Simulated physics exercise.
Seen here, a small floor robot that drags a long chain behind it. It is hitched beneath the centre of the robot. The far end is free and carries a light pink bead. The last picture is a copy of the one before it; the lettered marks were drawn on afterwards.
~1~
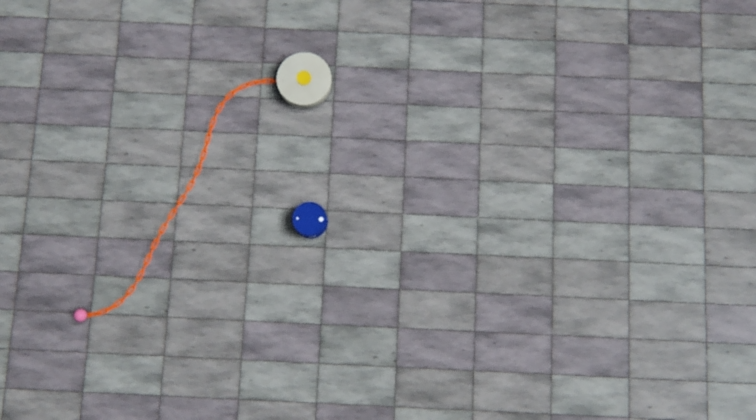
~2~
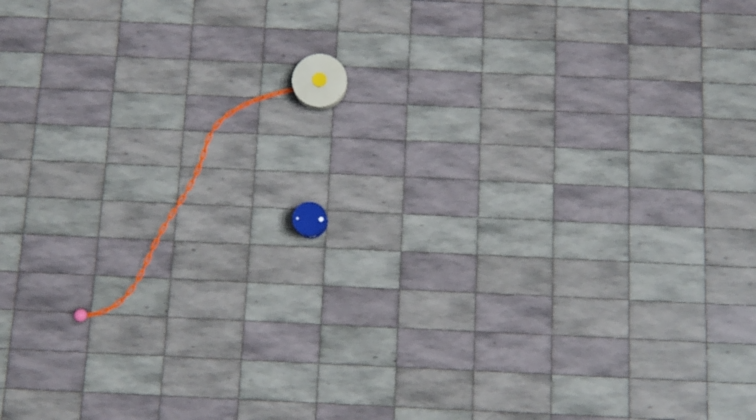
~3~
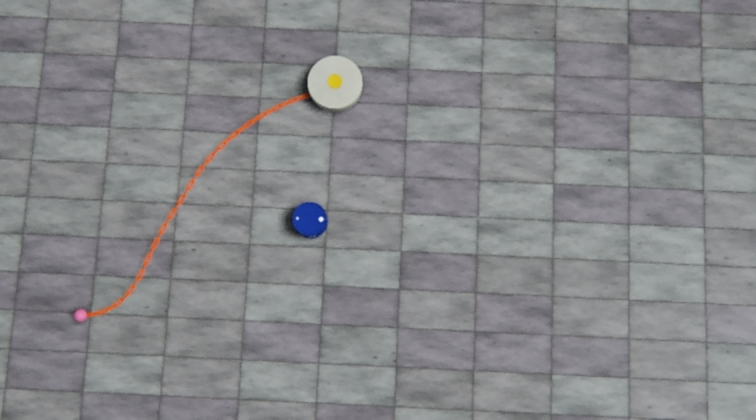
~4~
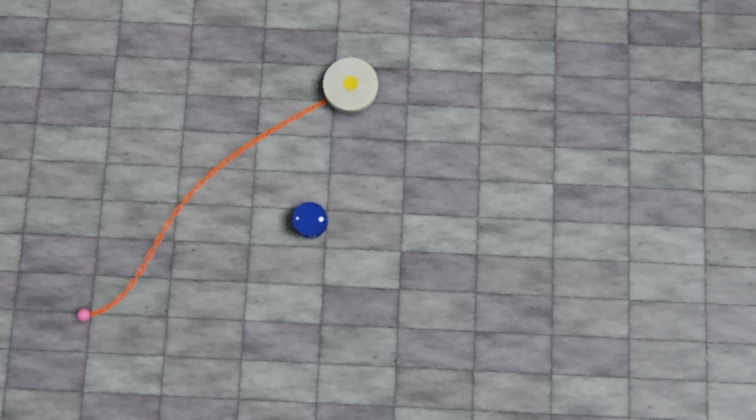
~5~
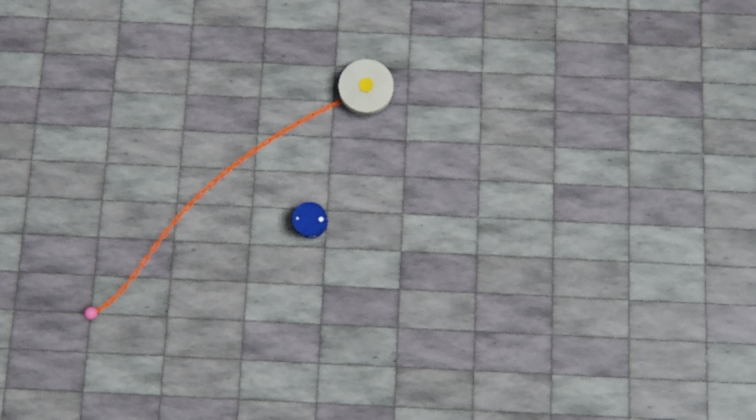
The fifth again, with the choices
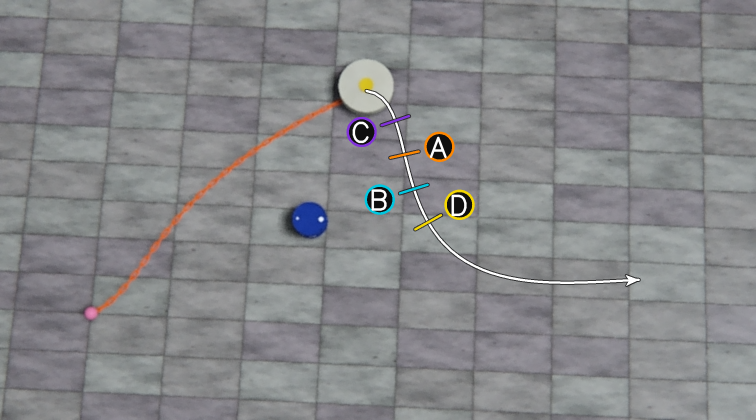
Small round robot moving slowly right past a blue tub, pulling its orange chain straighter until the pink-beaded free end shifts slightly.
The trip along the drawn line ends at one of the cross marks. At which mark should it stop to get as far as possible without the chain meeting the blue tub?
All is well up to D.
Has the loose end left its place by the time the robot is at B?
By then, yes.
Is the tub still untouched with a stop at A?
Yes.
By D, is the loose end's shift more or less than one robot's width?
Less.
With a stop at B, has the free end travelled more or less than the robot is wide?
Less.
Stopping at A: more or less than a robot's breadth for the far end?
Less.
On the marked copy, A at (405, 155); B at (414, 189); C at (395, 121); D at (428, 222); the route from (366, 91) via (451, 251) to (639, 280).
Following D. Soon after the start, robot (398, 126), middle of the chain (230, 178), free end (103, 305).
Later, robot (412, 179), middle of the chain (236, 181), free end (105, 303).
In the end, robot (429, 221), middle of the chain (252, 195), free end (110, 298); nothing has been touched.
As for the rest, A is safe but short; B is safe but short; C is safe but short.
